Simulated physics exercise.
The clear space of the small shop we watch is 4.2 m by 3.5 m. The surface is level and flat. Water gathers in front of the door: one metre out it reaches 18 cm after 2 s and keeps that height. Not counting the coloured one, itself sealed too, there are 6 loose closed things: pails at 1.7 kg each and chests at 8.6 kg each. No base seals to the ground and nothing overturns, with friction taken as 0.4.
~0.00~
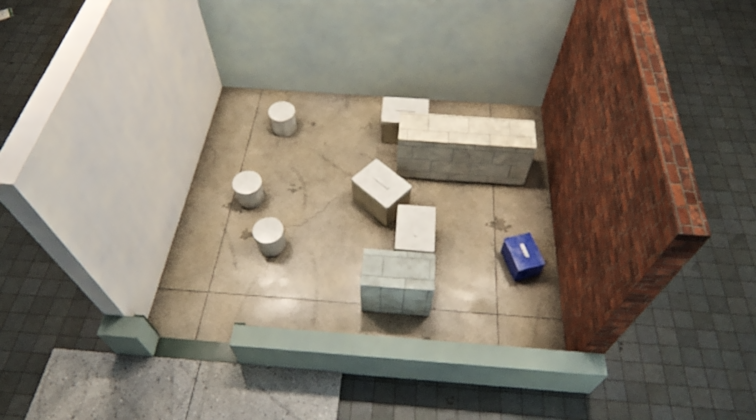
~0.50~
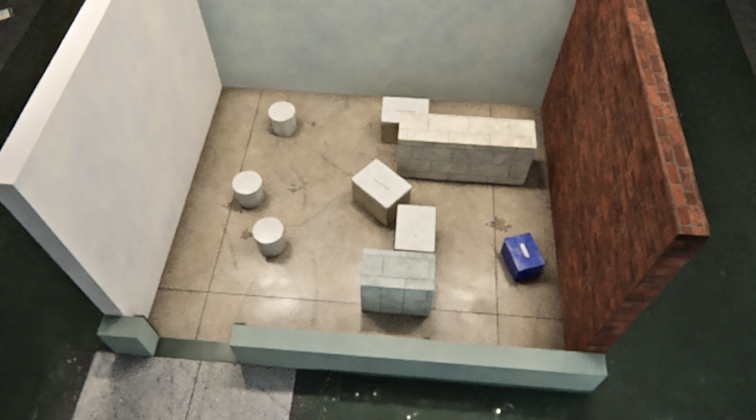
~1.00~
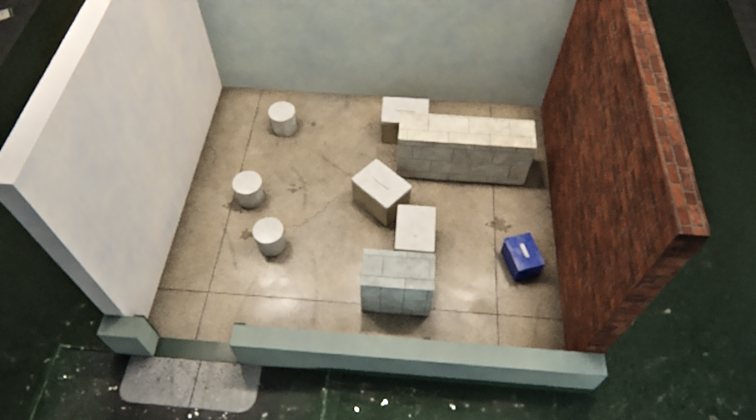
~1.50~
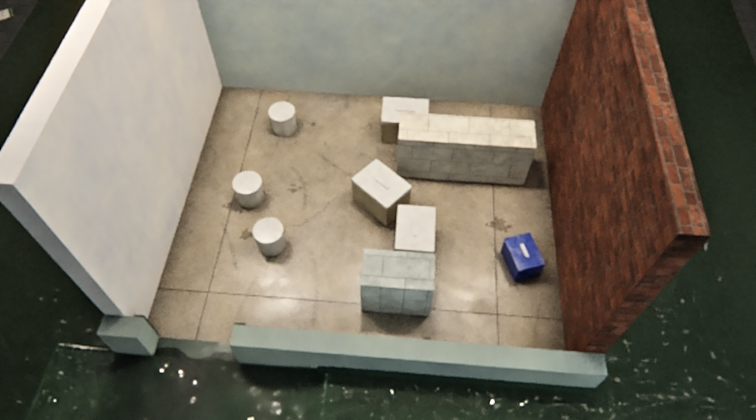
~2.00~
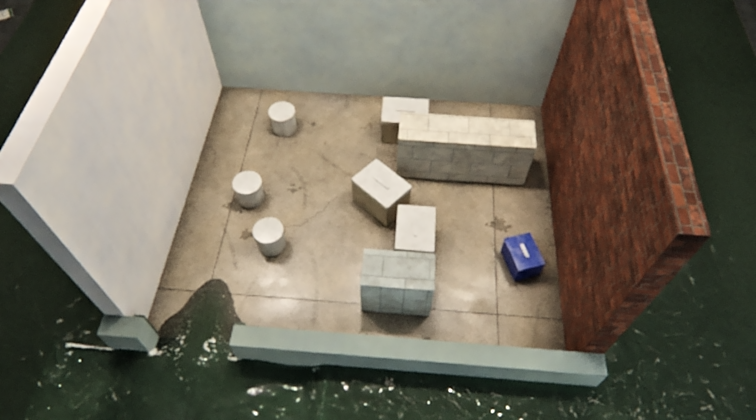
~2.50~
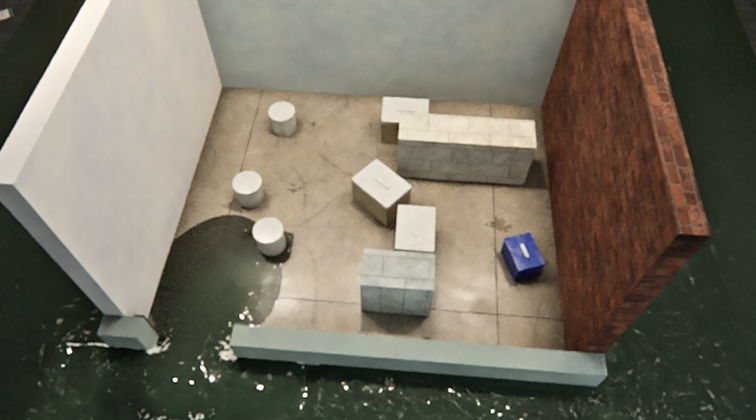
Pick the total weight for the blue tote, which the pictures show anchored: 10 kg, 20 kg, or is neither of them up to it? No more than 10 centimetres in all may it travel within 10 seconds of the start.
10 kg is enough.
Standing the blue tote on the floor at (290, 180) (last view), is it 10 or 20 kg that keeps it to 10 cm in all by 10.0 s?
Result: Heavy passes, light fails.
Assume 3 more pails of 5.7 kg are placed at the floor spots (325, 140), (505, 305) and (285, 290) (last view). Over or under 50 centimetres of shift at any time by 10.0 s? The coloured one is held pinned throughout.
First: Beyond the limit; second: Inside the limit; third: Inside the limit.
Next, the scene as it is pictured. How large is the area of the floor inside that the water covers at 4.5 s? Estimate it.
Somewhere about 7.5 m2, give or take.
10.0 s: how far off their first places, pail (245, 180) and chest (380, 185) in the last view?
In turn: 300 cm, 80 cm.
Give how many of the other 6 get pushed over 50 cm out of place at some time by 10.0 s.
The tally stands at 5.
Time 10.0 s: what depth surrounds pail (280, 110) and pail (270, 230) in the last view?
Close to 12 and 9 centimetres.
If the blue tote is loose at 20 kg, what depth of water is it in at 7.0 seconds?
Depth: Approx. 0 cm.
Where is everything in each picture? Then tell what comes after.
In the first picture, the blue tote at (525, 251) rests on the ground; water covers 0.0 m2; 0 of 7 have shifted.
In the second picture, the blue tote at (525, 251) rests on the ground; 0.0 m2 under water; 0 of 7 have shifted.
In the third picture, the blue tote at (525, 251) rests on the ground; water covers 0.0 m2; 0 of 7 have shifted.
In the fourth picture, the blue tote at (525, 251) rests on the ground; 0.0 m2 under water; 0 of 7 have shifted.
In the fifth picture, the blue tote at (525, 251), on the bottom; water covers 0.3 m2; 0 of 7 have shifted.
In the sixth picture, the blue tote at (525, 251), on the bottom; 1.5 m2 under water; 0 of 7 have shifted.
After 3.5 s the blue tote would be 0 cm from its start with 10 kg and 0 cm from its start with 20 kg; 0 cm of water round it then.
After 4.5 s the blue tote would be 0 cm from its start with 10 kg and 0 cm from its start with 20 kg; 0 cm of water round it then.
After 7.0 s the blue tote would be 0 cm from its start with 10 kg and 0 cm from its start with 20 kg; 0 cm of water round it then.
After 10.0 s the blue tote would be 0 cm from its start with 10 kg and 0 cm from its start with 20 kg; 4 cm of water round it then.
